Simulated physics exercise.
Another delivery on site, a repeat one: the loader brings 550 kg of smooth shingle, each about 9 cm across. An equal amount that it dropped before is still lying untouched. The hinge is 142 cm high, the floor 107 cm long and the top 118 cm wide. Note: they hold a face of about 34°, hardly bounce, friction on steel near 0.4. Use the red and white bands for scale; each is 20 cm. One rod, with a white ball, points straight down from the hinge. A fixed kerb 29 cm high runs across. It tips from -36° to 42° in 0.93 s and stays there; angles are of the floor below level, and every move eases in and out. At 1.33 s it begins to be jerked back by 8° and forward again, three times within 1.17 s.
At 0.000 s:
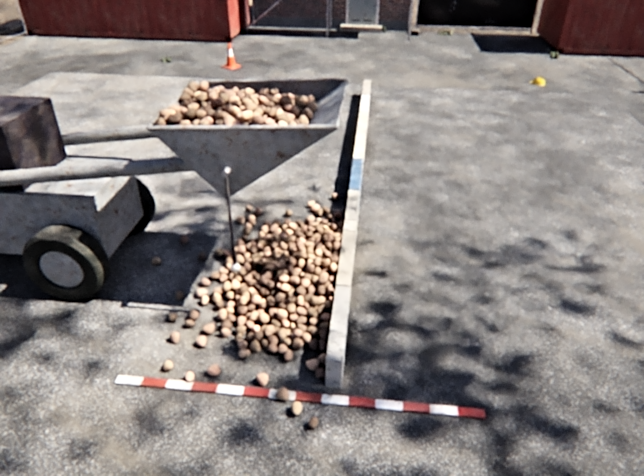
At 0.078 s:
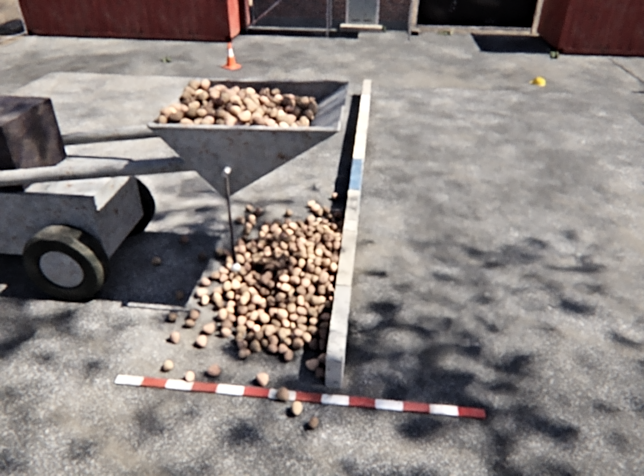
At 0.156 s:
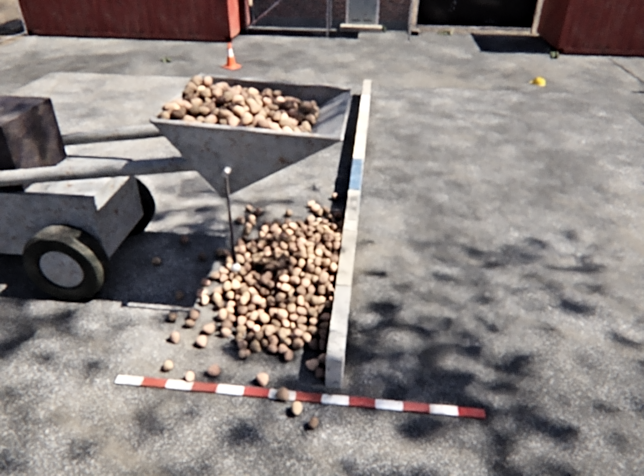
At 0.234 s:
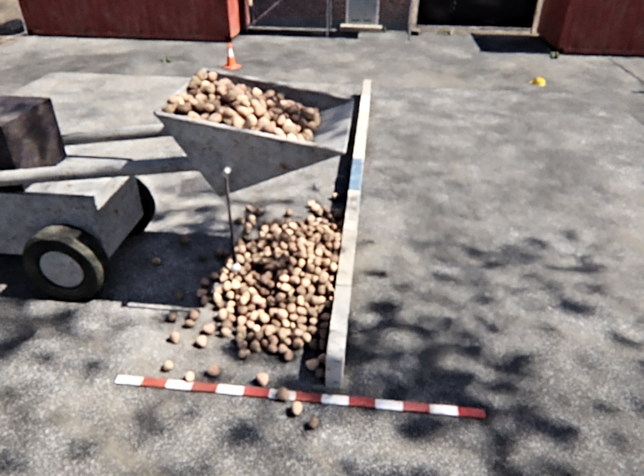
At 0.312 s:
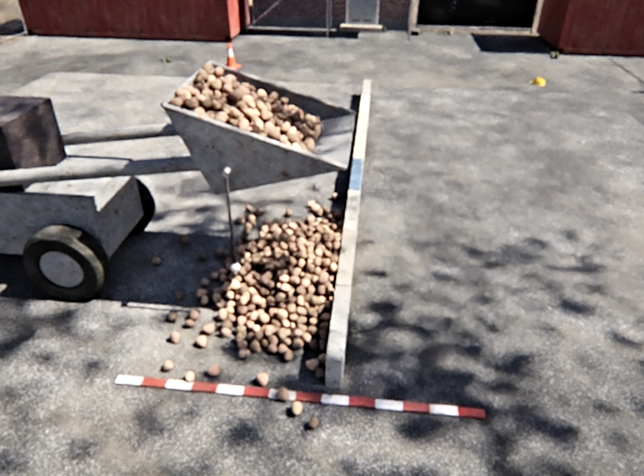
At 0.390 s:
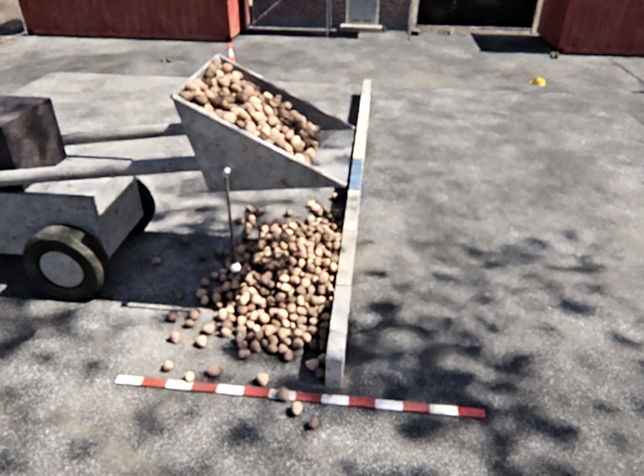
The clip opens on a loader at the left holding a bucket heaped with rounded stones above an earlier pile, which lies against a low board on the pavement. The bucket gradually tilts, its back rising and its right lip dipping beside the board, while the stones inside shift slightly and the pile below stays still.
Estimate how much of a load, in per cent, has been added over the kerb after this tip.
Roughly 67 per cent of a load has been added.
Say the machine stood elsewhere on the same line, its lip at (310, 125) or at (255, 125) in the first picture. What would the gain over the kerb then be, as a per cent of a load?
Case one about 45 %, case two about 10 %.
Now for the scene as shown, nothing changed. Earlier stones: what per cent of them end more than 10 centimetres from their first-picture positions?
The answer is about 0 per cent.
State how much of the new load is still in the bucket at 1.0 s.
Close to 60 in a hundred is still held.
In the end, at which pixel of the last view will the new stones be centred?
I'd put their centre close to (391, 278).
After 0.7 s the floor is at 30°; in per cent of one load, 100 in the bucket, 100 on this side of the kerb; the foremost stones are at (334, 277).
After 1.0 s the floor is at 42°; in per cent of one load, 62 in the bucket, 135 on this side of the kerb, 3 over the kerb; the foremost stones are at (362, 261).
After 3.0 s the floor is at 42°; in per cent of one load, 0 in the bucket, 132 on this side of the kerb, 67 over the kerb; the foremost stones are past the picture's edge.
After 5.7 s the floor is at 42°; in per cent of one load, 0 in the bucket, 132 on this side of the kerb, 67 over the kerb; the foremost stones are past the picture's edge. Net gain over the kerb, 67.
